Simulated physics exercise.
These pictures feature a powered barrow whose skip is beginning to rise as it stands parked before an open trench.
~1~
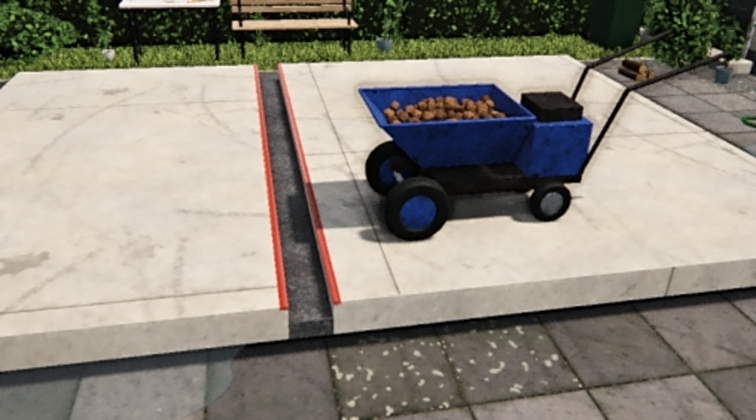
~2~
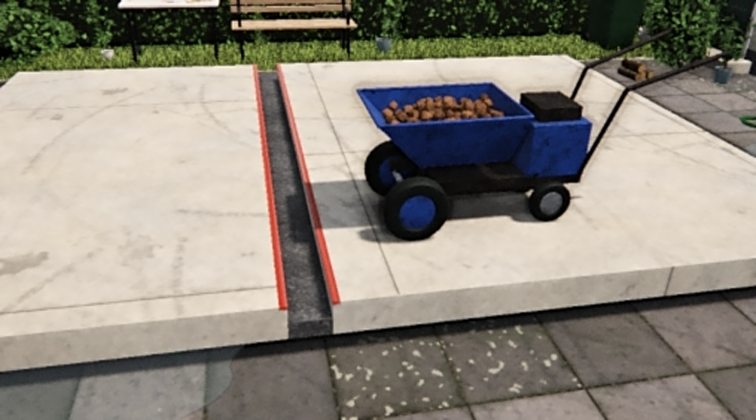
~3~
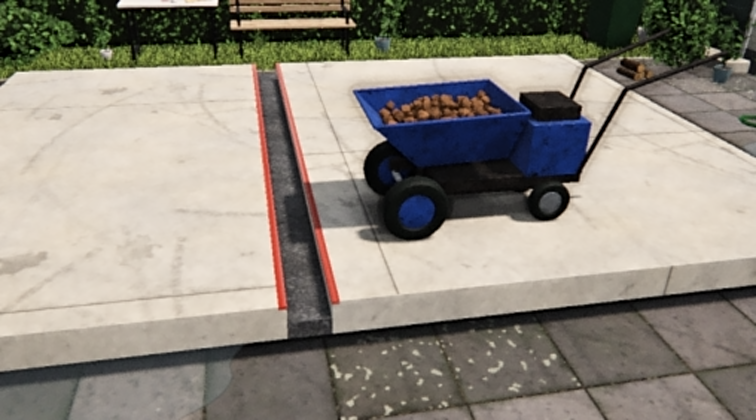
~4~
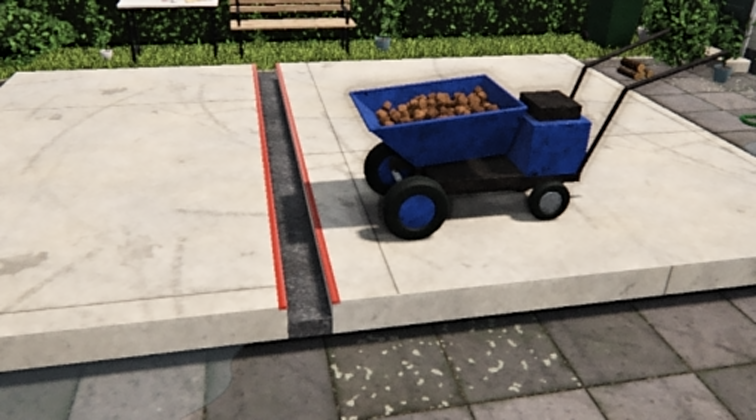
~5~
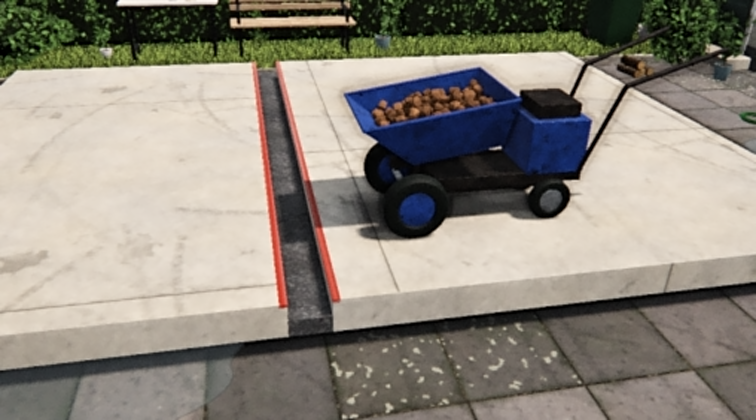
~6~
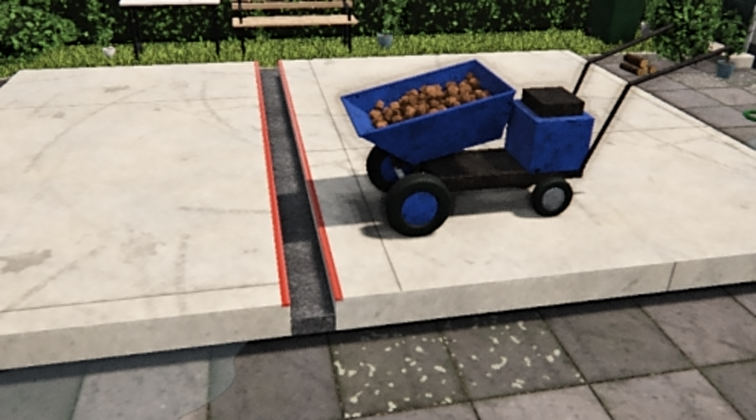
The blue skip of a small powered barrow, loaded with brown clods, slowly tilted up at its right end while the barrow stood on pale slabs beside a narrow, red-edged trench.
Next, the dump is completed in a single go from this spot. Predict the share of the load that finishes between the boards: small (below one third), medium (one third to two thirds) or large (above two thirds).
The share is medium, from one third to two thirds.
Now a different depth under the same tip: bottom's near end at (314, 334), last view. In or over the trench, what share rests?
It lands somewhere near 70 percent.
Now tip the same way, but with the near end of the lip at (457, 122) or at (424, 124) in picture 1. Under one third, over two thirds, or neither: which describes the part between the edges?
Under a third; in the middle band.
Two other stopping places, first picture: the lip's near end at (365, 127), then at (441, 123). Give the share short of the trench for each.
About 0 percent the first time, about 50 percent the second.
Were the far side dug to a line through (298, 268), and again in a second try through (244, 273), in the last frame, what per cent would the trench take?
Near 30 % and 90 %.
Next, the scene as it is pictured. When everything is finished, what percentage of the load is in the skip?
It ends up near 10 per cent.
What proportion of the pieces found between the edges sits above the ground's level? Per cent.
Roughly 40 percent of them.
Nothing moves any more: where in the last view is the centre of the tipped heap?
(286, 217).
Soon after the last picture, skip tipped well over; all in the skip.
A little later, skip tipped steeply; most in the skip; about a quarter in or heaped over the trench; a small part beyond it; a small part falling.
Later still, skip tipped right over; a small part in the skip; about half in or heaped over the trench; about a third beyond it.
At rest, skip tipped right over; a small part in the skip; about two thirds in or heaped over the trench; about a third beyond it.
